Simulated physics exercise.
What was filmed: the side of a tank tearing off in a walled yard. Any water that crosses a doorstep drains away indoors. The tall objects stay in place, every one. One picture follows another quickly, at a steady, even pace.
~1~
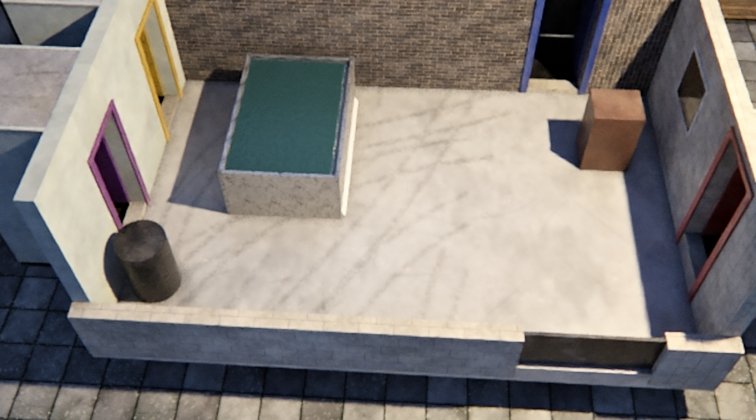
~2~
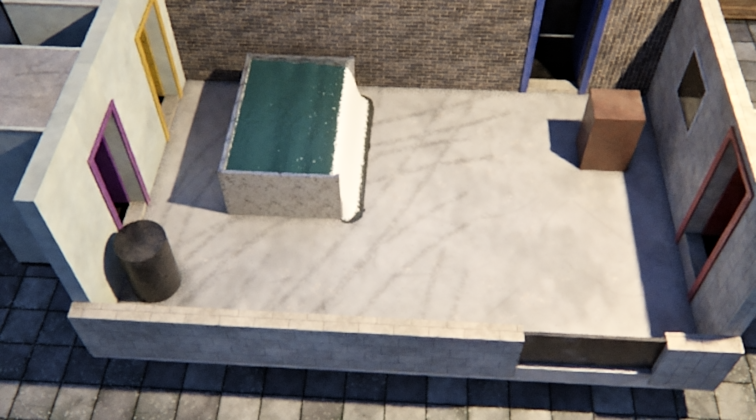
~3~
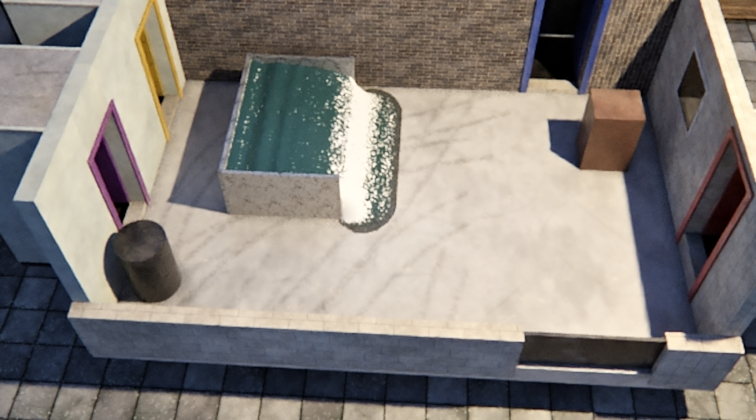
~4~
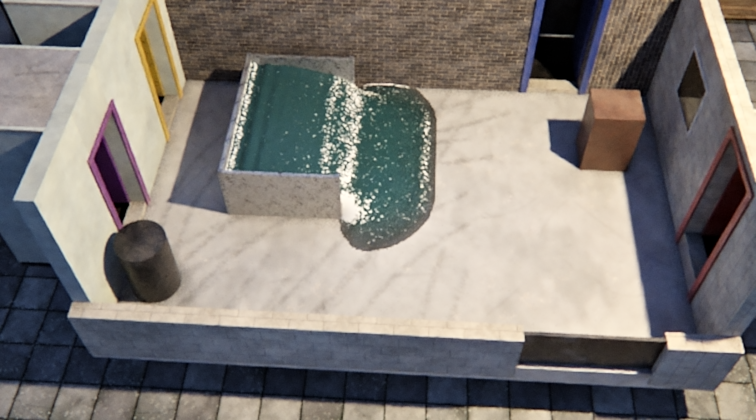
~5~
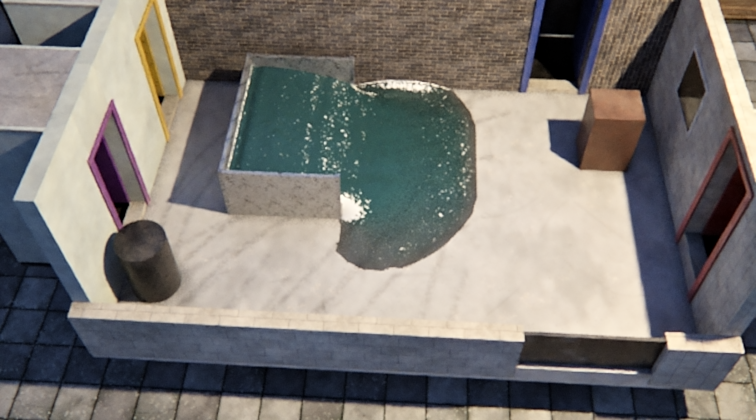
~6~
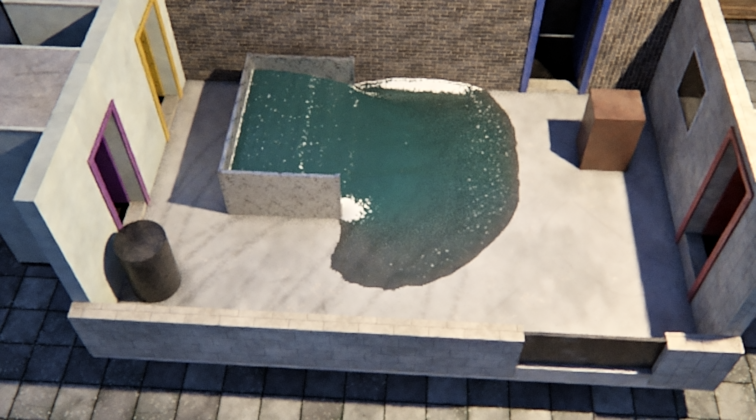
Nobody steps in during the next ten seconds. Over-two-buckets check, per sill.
Red door: Within two, blue door: Over, yellow door: Within two, purple door: Over.
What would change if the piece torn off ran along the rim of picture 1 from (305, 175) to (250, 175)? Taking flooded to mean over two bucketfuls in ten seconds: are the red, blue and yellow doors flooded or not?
Here's how it plays out: Red fails to reach the limit, blue fails to reach the limit, and yellow surpasses the limit.
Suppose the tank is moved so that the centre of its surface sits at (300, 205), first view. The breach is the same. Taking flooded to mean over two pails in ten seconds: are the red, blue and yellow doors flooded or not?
Lab note - red door breaks the limit, blue door breaks the limit, yellow door breaks the limit.
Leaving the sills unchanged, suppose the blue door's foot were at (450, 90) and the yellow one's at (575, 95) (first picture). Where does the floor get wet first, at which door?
It would be the blue-painted one, I think.
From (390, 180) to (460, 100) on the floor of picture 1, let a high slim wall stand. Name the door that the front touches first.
That would be the blue-painted one.
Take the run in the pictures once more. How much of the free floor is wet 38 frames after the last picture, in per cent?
Around 85 percent, give or take.
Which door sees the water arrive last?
Answer - the purple-painted one.
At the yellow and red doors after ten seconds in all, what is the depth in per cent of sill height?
Around 100 in a hundred for the first and 20 in a hundred for the second.
A moment on, water covers 55 % of the floor; the red door not reached, the blue door wet at the sill, nothing in, the yellow door not reached, the purple door not reached.
Next, water covers 65 % of the floor; the red door wet at the sill, nothing in, the blue door under two buckets in, the yellow door not reached, the purple door not reached.
Then, water covers 65 % of the floor; the red door wet at the sill, nothing in, the blue door over two buckets in, the yellow door not reached, the purple door not reached.
Later, water covers 85 % of the floor; the red door wet at the sill, nothing in, the blue door far over two buckets in, the yellow door wet at the sill, nothing in, the purple door not reached.
In the end, water covers 100 % of the floor; the red door wet at the sill, nothing in, the blue door far over two buckets in, the yellow door under two buckets in, the purple door far over two buckets in.
